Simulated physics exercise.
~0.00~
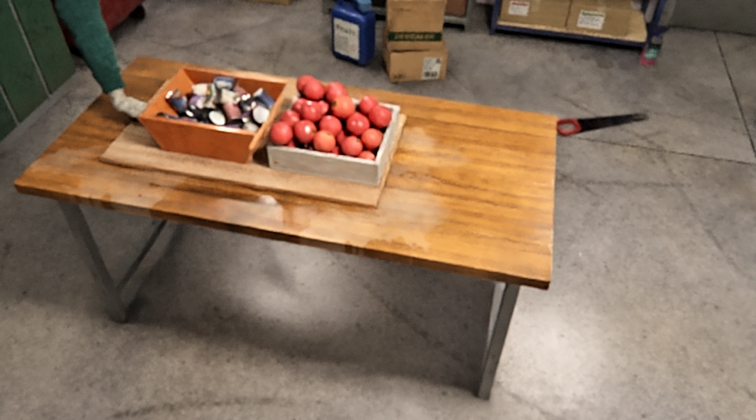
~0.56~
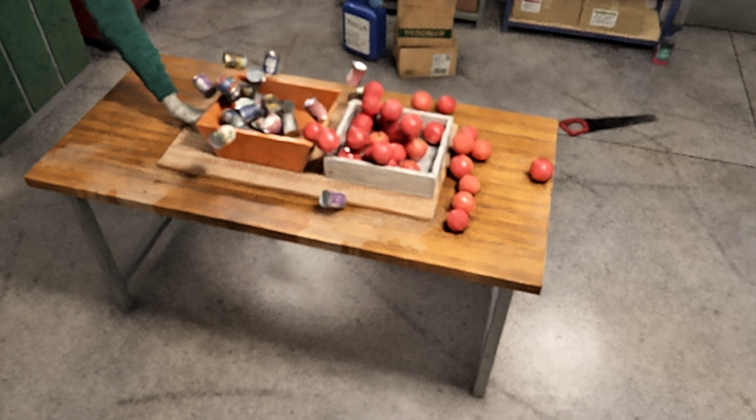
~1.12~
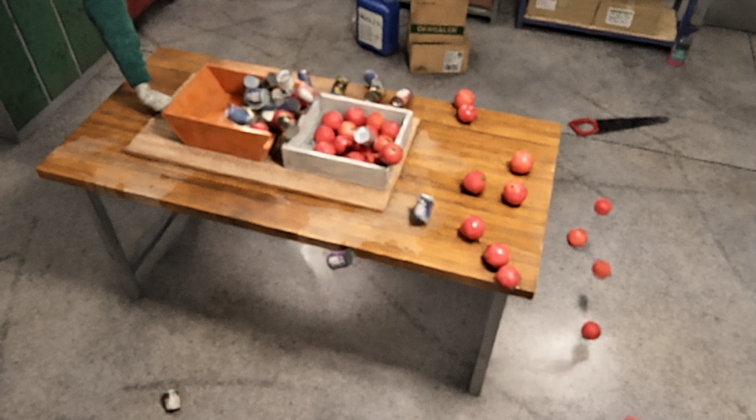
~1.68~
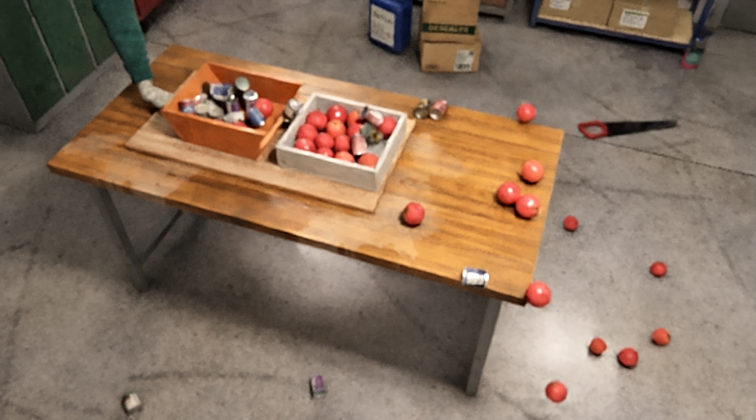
In this clip, a gloved hand at the left of a wooden table is beside a board that shifts right, then back left, as tomatoes and small tins spill from a white tray and an orange tray, some dropping to the floor, leaving both trays still partly filled.
